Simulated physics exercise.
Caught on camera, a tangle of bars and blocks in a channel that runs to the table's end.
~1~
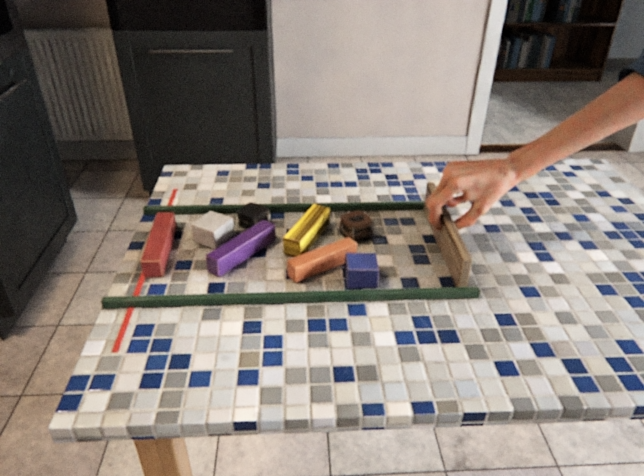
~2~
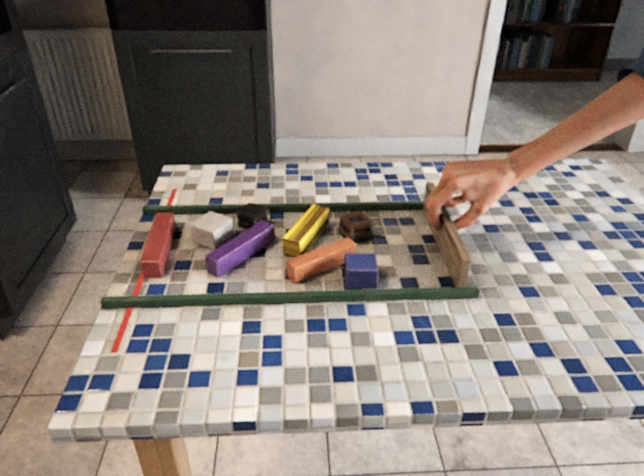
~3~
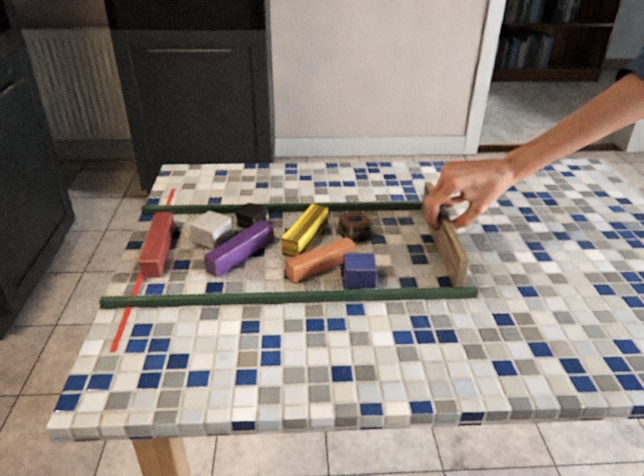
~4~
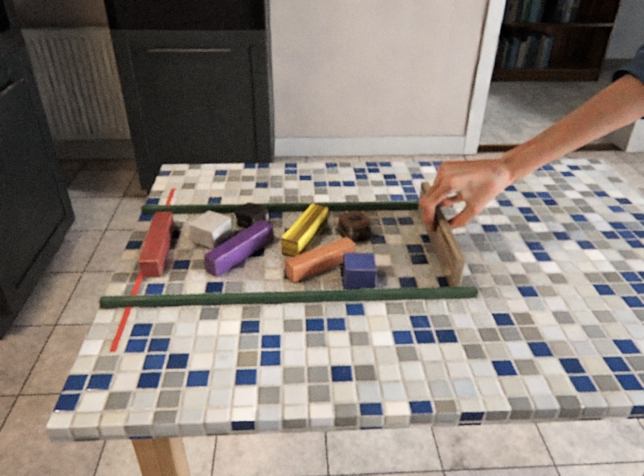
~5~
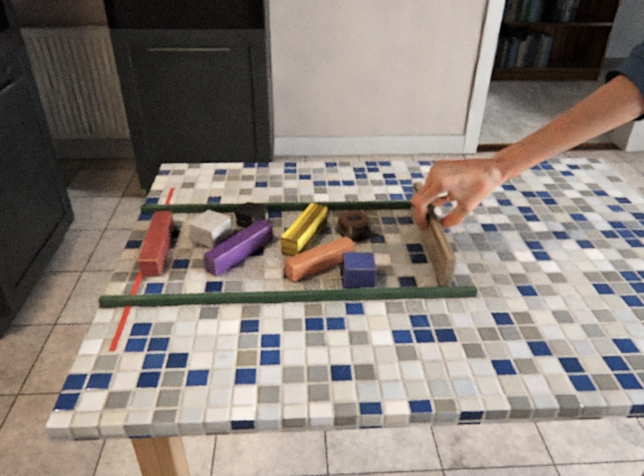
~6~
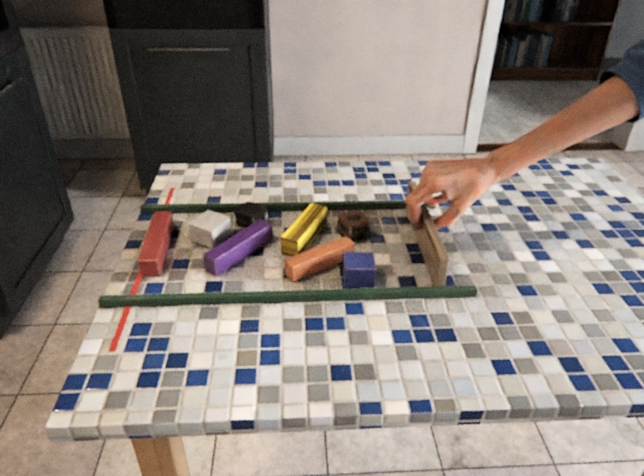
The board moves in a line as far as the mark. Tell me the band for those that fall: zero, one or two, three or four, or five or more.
Here the number that fall off is five or more.
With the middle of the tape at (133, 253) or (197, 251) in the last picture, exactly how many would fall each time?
Try by try, 8 and 2.
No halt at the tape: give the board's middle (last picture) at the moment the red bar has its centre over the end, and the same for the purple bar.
Near (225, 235) and (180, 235).
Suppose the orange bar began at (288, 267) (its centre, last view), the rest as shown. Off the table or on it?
Then it survives.
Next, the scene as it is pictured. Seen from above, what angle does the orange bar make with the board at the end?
Some 35 degrees.
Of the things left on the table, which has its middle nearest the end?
Foremost is the orange bar.
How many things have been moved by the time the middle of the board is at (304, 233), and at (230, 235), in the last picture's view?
6 and 8.
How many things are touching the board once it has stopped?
3 of them.
Soon after, none off yet; red bar at rest near (157, 242); white block at rest near (210, 229); purple bar at rest near (240, 246).
After that, none off yet; red bar at rest near (157, 242); white block displaced about its own width near (188, 231); purple bar displaced a little near (204, 247).
And then, one off so far; red bar on its way down near (97, 335); white block tilting a little near (118, 231); purple bar displaced about its own width near (134, 247).
In the end, the number that fall off is five or more; gone, yellow stick, black case, purple bar, white block and red bar.
